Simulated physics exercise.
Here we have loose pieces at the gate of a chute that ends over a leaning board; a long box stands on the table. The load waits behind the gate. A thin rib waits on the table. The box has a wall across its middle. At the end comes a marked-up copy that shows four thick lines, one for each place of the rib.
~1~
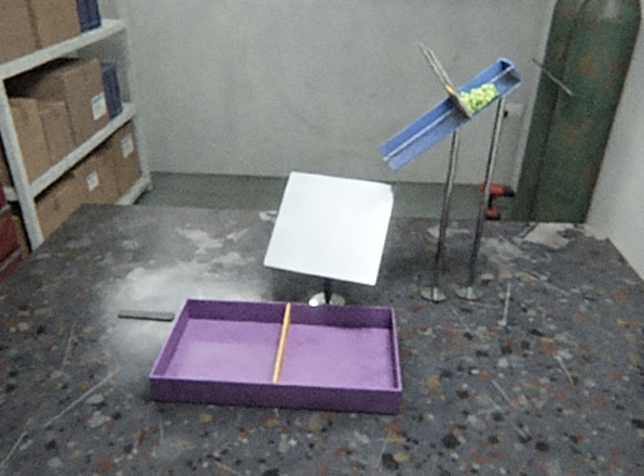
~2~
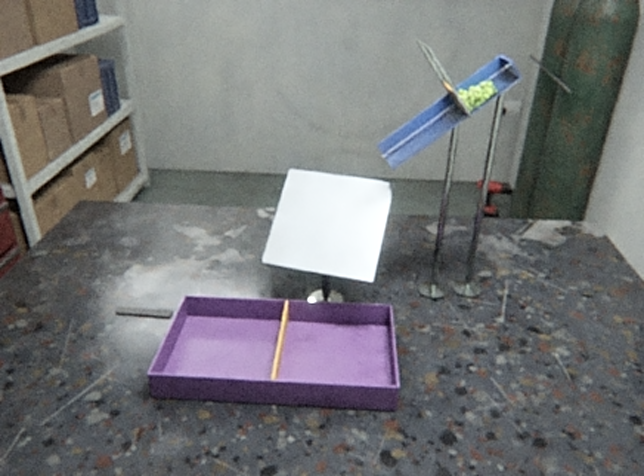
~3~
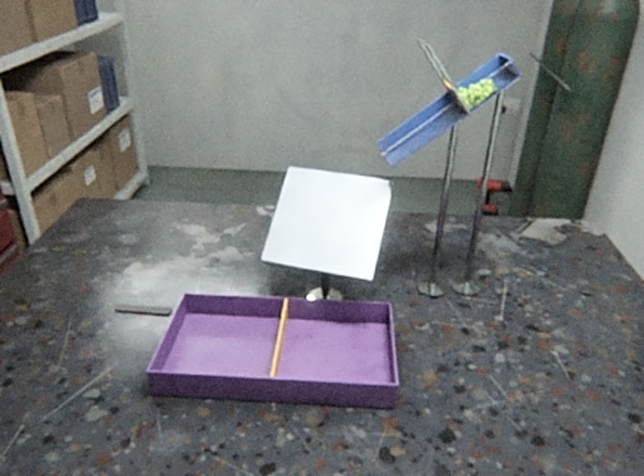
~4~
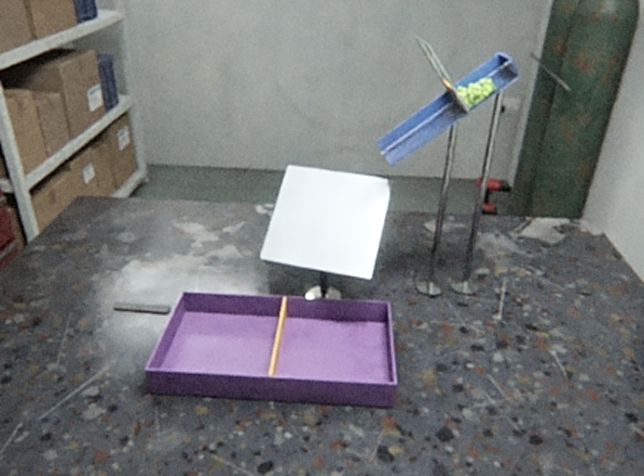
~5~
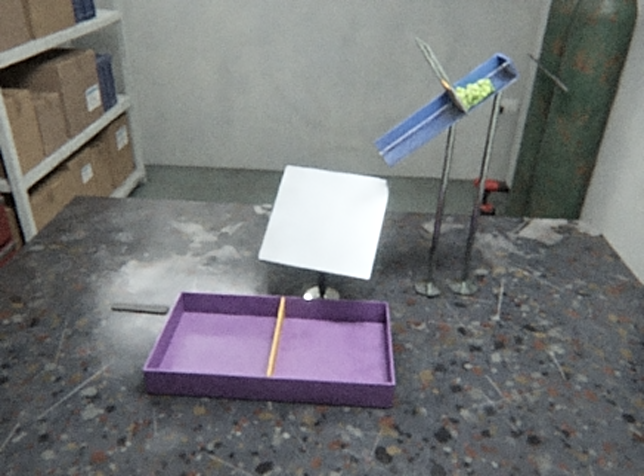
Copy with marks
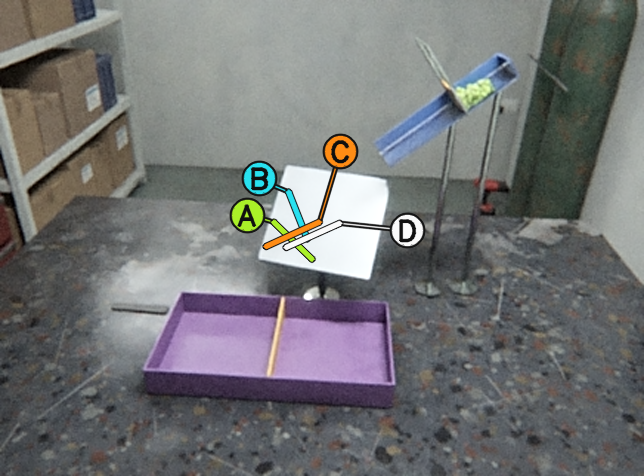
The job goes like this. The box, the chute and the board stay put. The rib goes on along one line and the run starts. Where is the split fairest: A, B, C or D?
Best: C.
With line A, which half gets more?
Right.
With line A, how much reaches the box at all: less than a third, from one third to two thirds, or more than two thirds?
It is more than two thirds.
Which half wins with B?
Right.
On the marked copy, line A from (273, 222) to (312, 259); line B from (288, 192) to (307, 238); line C from (319, 222) to (266, 246); line D from (339, 223) to (286, 247).
Choosing A, of what is caught, a small part in the left half, nearly all in the right.
Choosing B, of what is caught, a small part in the left half, nearly all in the right.
Choosing C, of what is caught, about half in the left half, about half in the right.
Choosing D, of what is caught, most in the left half, a small part in the right.
